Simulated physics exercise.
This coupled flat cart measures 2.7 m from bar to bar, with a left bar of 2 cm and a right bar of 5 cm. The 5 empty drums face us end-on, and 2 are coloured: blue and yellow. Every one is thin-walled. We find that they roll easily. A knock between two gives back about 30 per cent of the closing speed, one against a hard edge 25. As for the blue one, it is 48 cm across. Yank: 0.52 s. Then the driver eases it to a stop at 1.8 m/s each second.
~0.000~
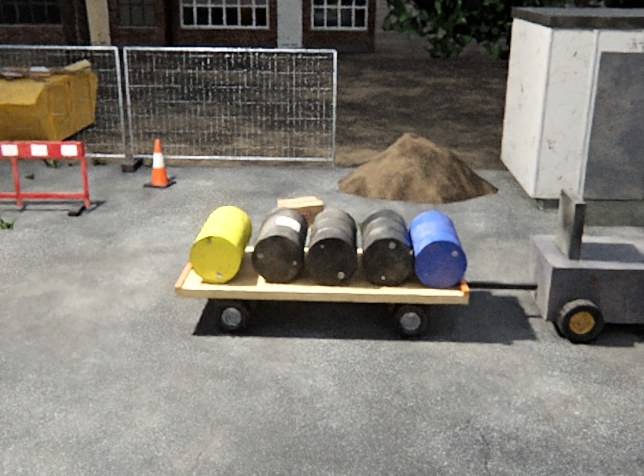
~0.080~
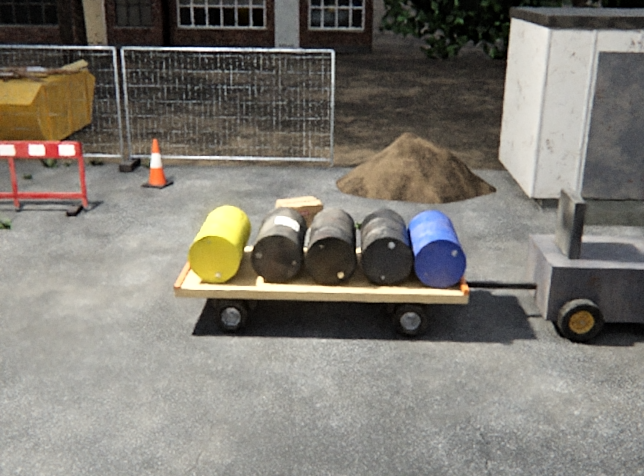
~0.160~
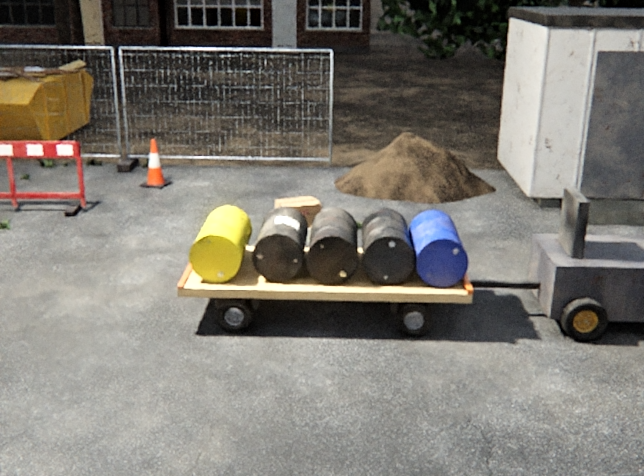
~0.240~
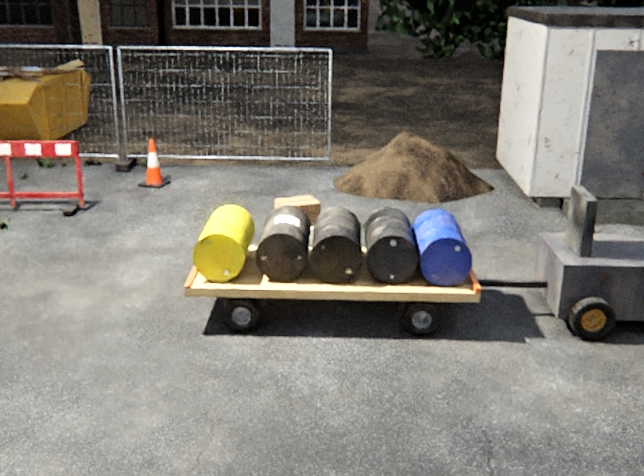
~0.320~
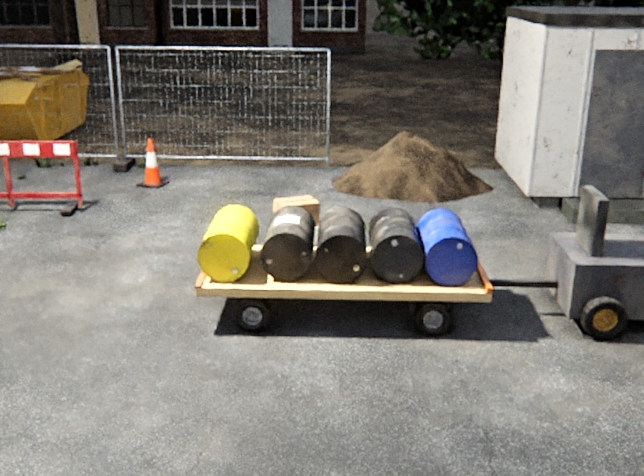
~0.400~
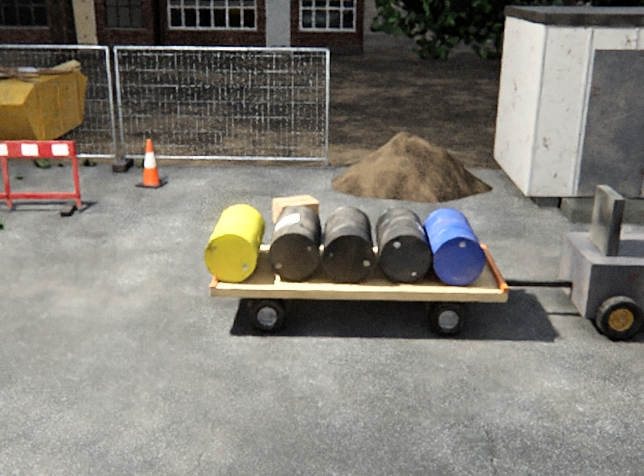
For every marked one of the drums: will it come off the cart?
In the end my guess is blue hangs on, my guess is yellow goes overboard.
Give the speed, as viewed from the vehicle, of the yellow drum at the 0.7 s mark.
Speed approx. 1.5 m/s.
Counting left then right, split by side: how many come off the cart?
On the left it's 2, and on the right it's 0.
By 0.7 s, blue is on the deck, 75 cm from the right bar, rolling left along the cart; yellow is over the left bar and falling; 1 over a bar so far.
By 0.9 s, blue is on the deck, 100 cm from the right bar, rolling left along the cart; yellow is over the left bar and down; 1 over a bar so far.
Finally (4.7 s), blue is on the deck, 100 cm from the right bar; yellow is over the left bar and down; 2 over a bar so far.
